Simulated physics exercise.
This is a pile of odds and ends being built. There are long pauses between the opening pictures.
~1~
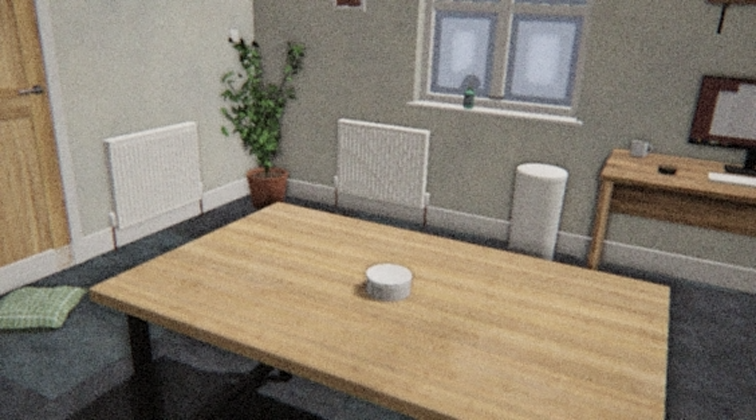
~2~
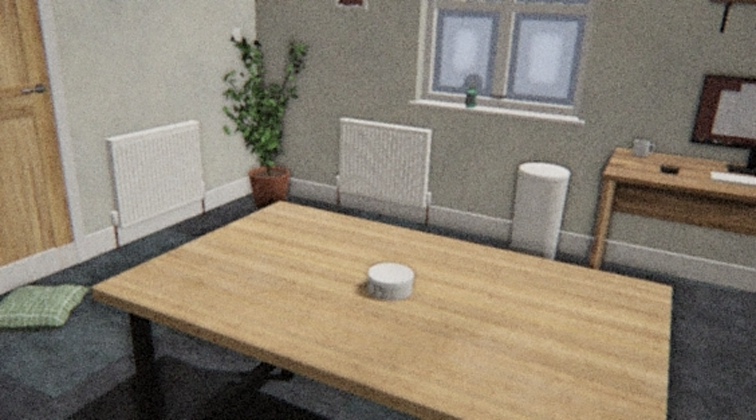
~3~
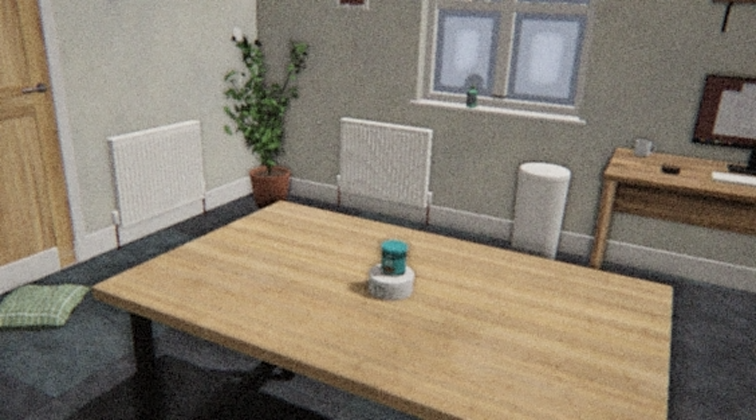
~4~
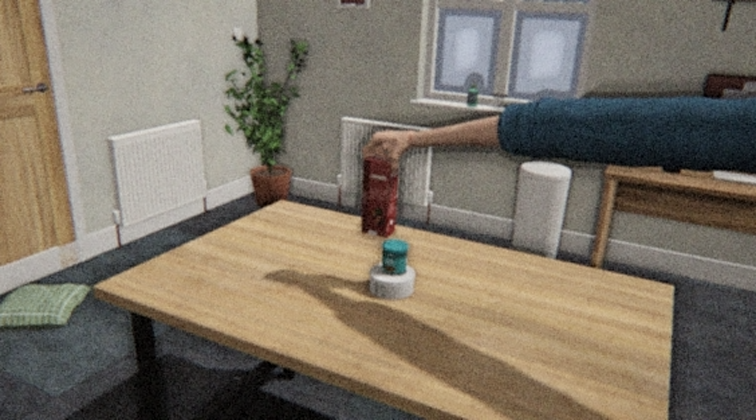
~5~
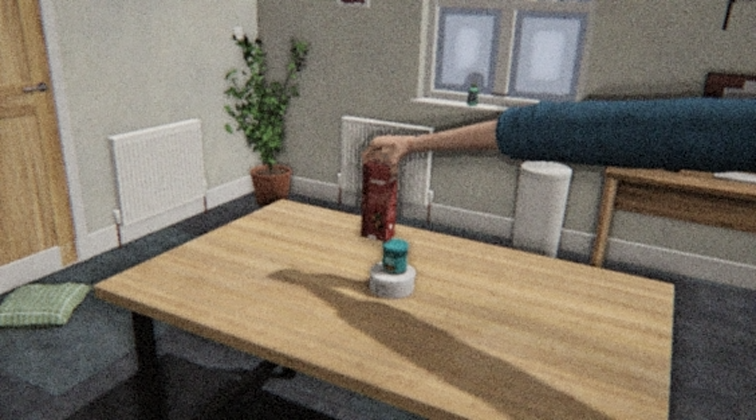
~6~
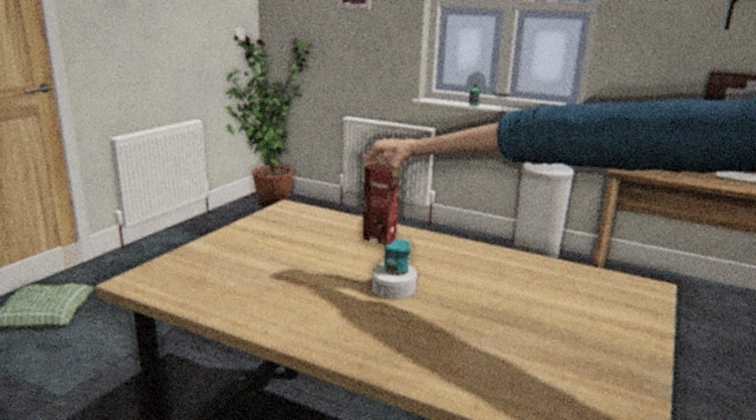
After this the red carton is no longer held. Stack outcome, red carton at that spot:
Collapse.
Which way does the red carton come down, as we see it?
It heads leftwards.
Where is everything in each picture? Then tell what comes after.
In the first picture, the last thing is not in view yet.
In the second picture, the last thing is not in view yet.
In the third picture, the last thing is not in view yet; turquoise tin (394, 258).
The fourth picture shows coming down; red carton (380, 196); turquoise tin (395, 257).
The fifth picture shows coming down; red carton (379, 201); turquoise tin (395, 257).
The sixth picture shows in place under the hand; red carton (381, 204); turquoise tin (397, 257).
Then, 0.40 s later than the last frame, red carton now fallen.
Then, 0.50 s later than the last frame, things are still on the move.
When it is over, fallen, red carton; the other 2 as before. End places, in pixels of the last picture, red carton near (340, 260). The pile gives way.
